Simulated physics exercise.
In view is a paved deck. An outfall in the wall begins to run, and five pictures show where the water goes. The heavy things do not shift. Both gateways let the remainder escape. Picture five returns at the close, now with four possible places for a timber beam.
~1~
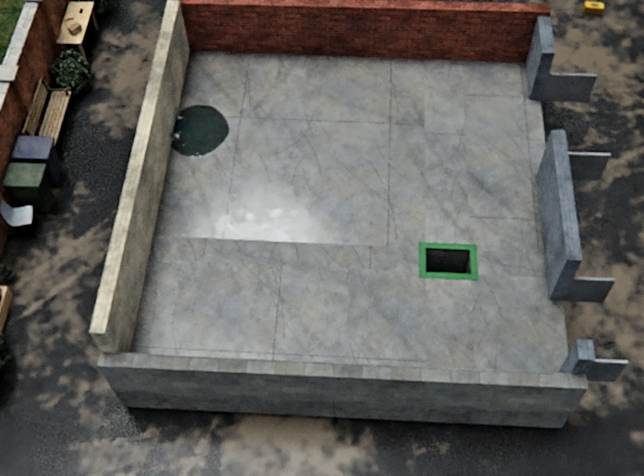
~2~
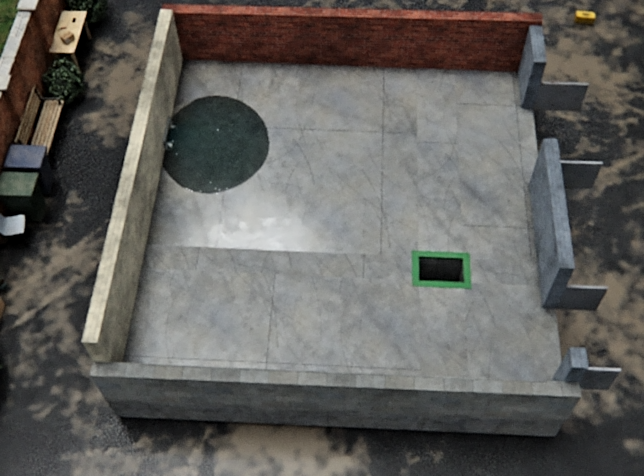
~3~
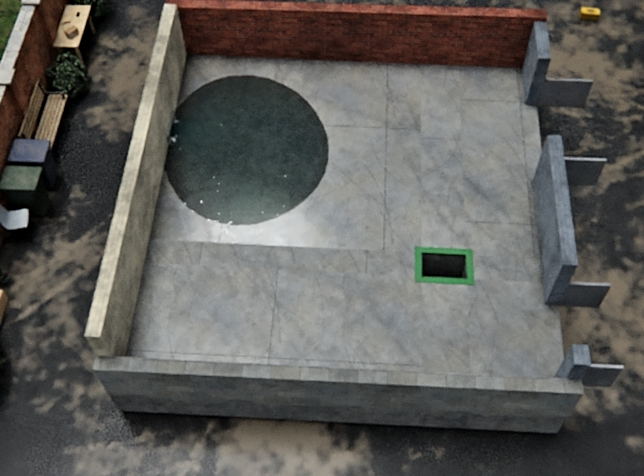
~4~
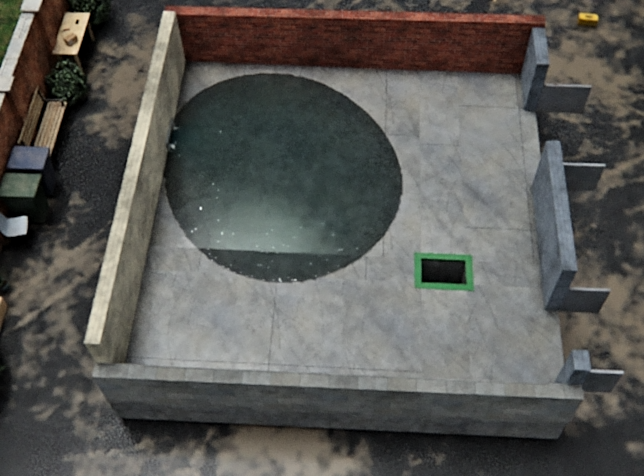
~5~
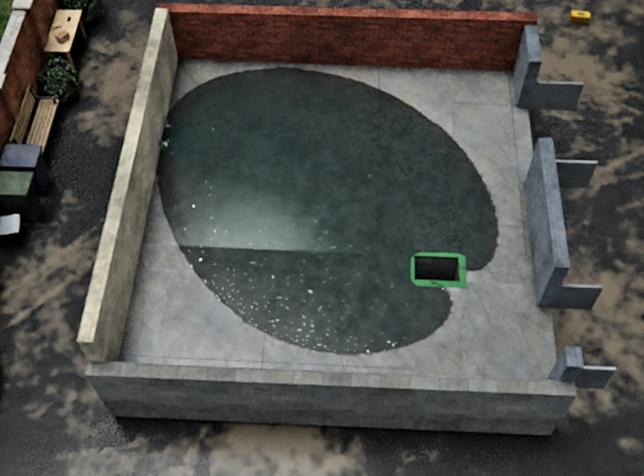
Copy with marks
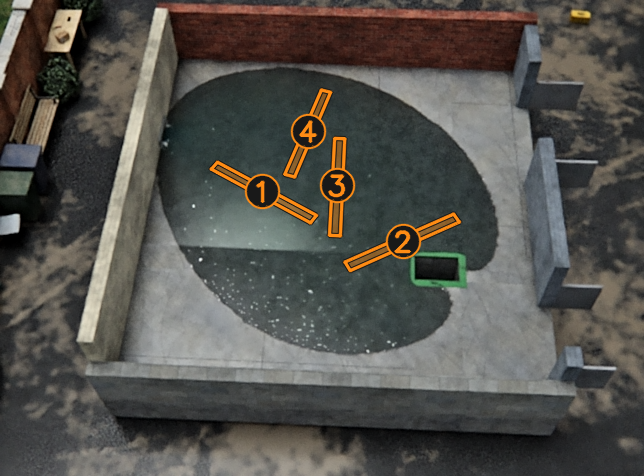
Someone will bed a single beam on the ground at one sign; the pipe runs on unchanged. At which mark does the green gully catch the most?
Spot 1.
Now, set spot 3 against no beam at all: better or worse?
It is worse.
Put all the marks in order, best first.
1, 4, 3, 2.
On the marked copy, 1 from (214, 165) to (313, 219); 2 from (347, 266) to (456, 218); 3 from (334, 235) to (339, 138); 4 from (289, 175) to (326, 91).
Choosing 1, about 22 % of the stream goes into the green gully, about 78 % out by the gates.
Choosing 2, next to none of the stream goes into the green gully, about 99 % out by the gates.
Choosing 3, about 4 % of the stream goes into the green gully, about 95 % out by the gates.
Choosing 4, about 13 % of the stream goes into the green gully, about 87 % out by the gates.
